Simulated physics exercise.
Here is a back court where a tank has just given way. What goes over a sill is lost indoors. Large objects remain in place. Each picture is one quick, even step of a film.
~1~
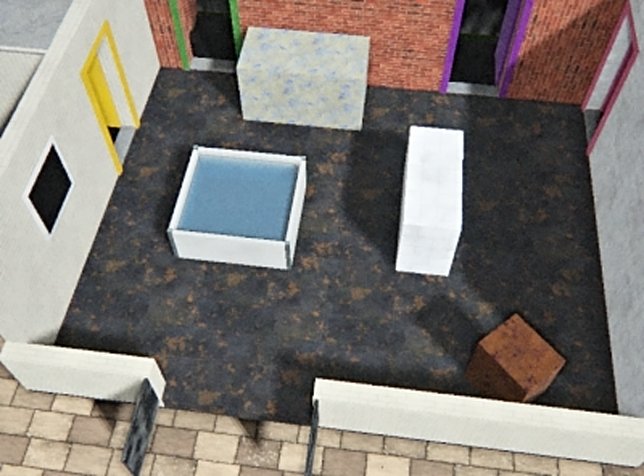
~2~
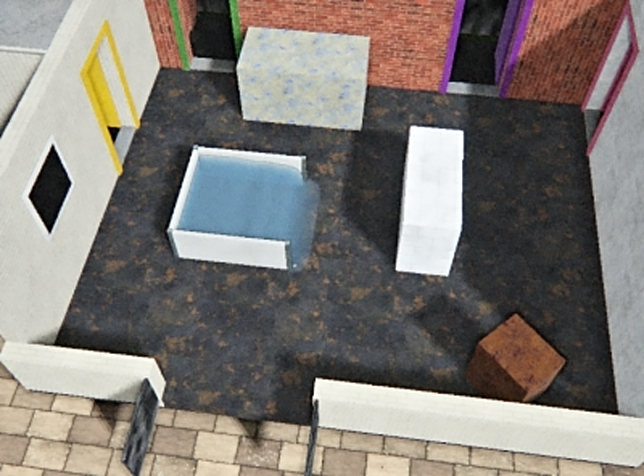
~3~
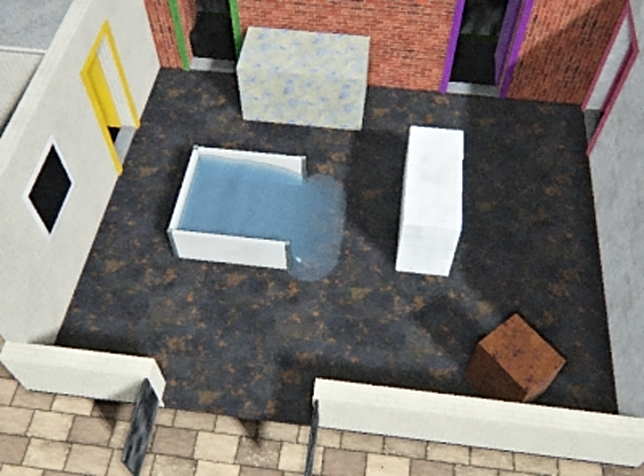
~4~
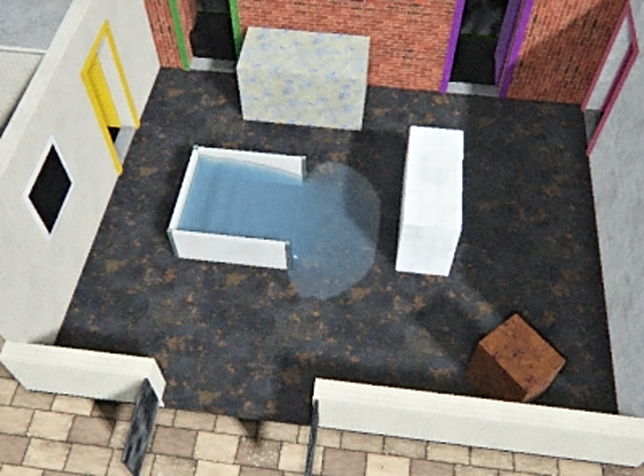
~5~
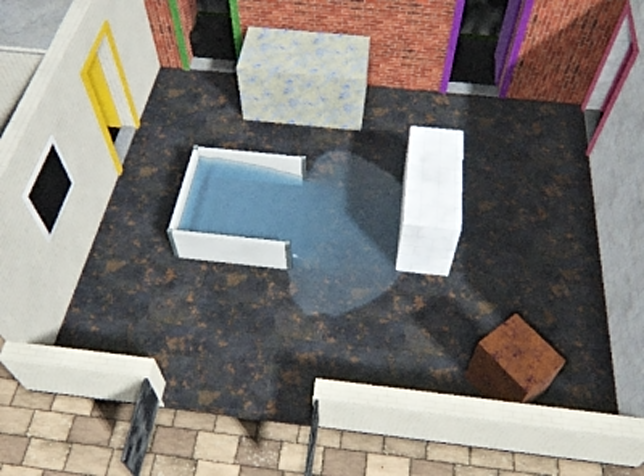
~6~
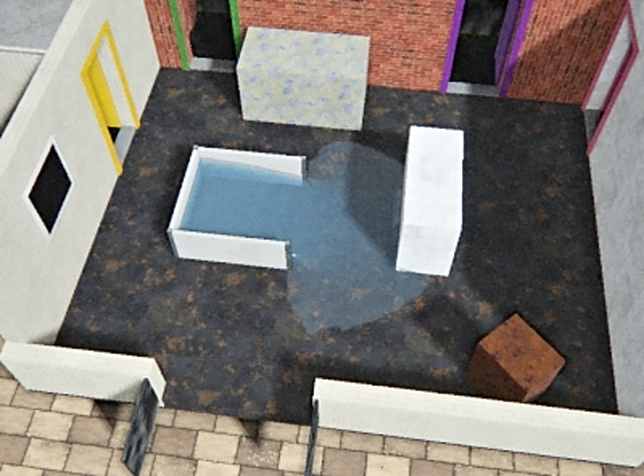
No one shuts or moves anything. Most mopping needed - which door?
Purple door.
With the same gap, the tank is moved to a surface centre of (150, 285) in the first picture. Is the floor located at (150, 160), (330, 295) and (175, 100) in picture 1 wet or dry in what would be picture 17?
Result, in order: Unaffected; affected; unaffected.
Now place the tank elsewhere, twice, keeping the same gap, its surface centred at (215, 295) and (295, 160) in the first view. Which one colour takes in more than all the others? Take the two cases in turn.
I'd go with the purple one first and the purple one second.
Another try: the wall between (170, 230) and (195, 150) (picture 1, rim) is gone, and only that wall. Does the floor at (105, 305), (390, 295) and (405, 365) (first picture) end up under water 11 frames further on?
In that order: Awash, dry, not flooded.
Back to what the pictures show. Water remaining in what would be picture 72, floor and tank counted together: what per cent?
Near 88 in a hundred.
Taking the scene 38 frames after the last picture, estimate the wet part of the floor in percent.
I'd put it at roughly 75 per cent.
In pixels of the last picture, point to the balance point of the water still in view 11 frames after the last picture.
Close to (351, 232).
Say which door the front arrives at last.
It is the yellow door.
A moment on, water covers 20 % of the floor; purple door not reached, yellow door not reached, pink door not reached, green door not reached.
Next, water covers 30 % of the floor; purple door wet at the sill, nothing in, yellow door not reached, pink door not reached, green door not reached.
Then, water covers 40 % of the floor; purple door some in, yellow door not reached, pink door not reached, green door not reached.
Later, water covers 75 % of the floor; purple door some in, yellow door wet at the sill, nothing in, pink door a trickle in, green door wet at the sill, nothing in.
In the end, water covers 90 % of the floor; purple door some in, yellow door wet at the sill, nothing in, pink door a trickle in, green door wet at the sill, nothing in; the purple door has let in the most.
